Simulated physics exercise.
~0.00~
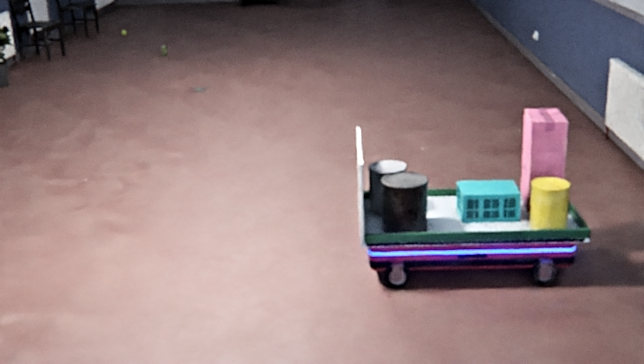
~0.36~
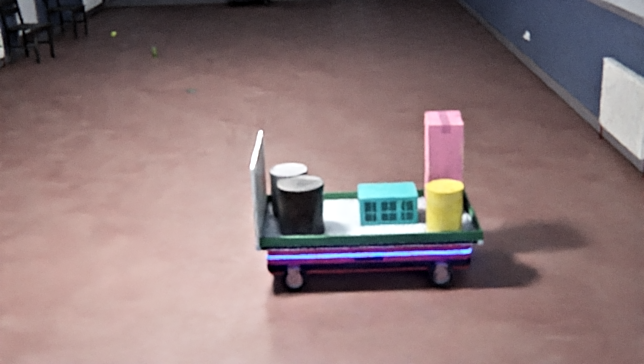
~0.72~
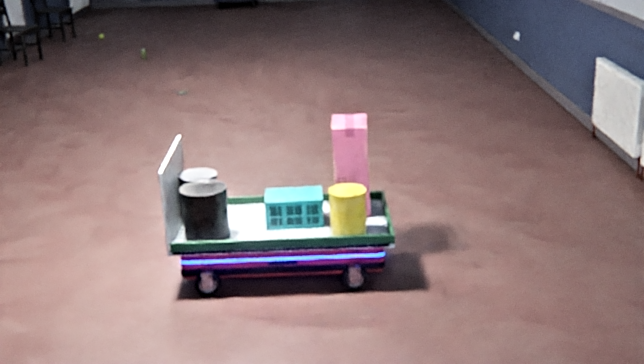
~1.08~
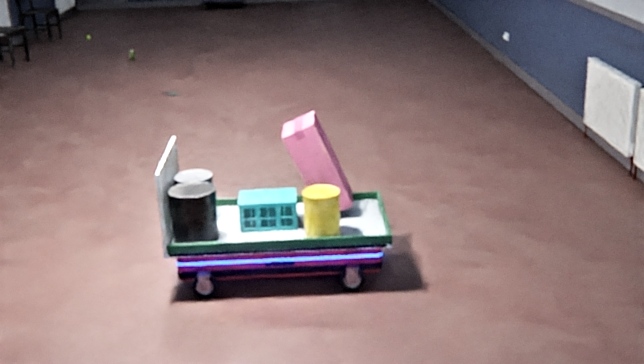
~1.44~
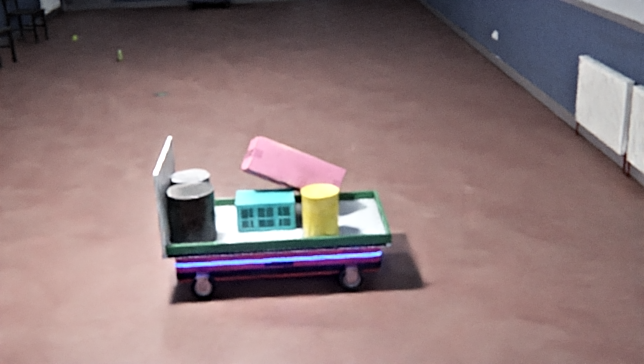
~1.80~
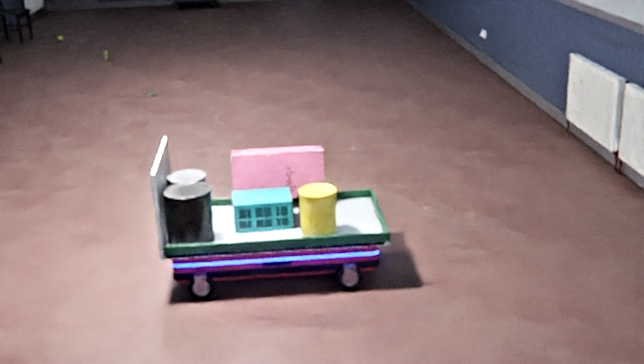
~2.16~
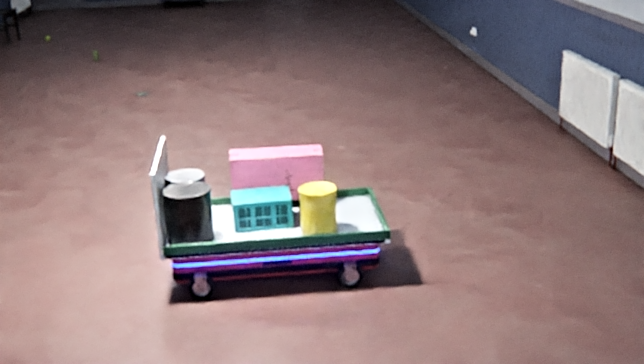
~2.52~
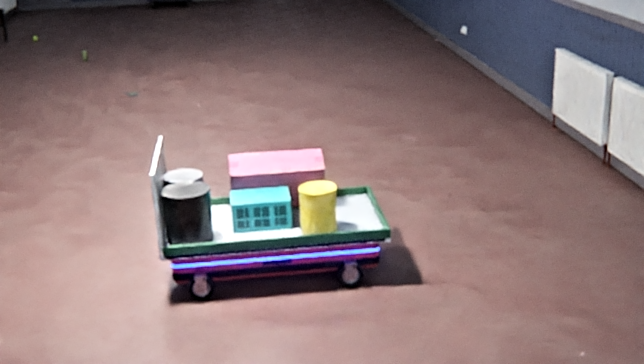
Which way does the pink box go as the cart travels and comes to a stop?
The pink box moves to the left, riding along with the cart and then toppling over to the left.
A flat cart with a green rim and a tall white board at its left end rolls left across a reddish-brown floor, seen from its side and slightly above, with a blue wall and white radiators to the right. It carries a black pail and a grey pail near the board, a turquoise crate in the middle, and a yellow pail and an upright pink box toward the right. The cart stops, and the crate and yellow pail slide a little left. The pink box tips left and topples, ending on its side behind the crate, while the pails stay upright.
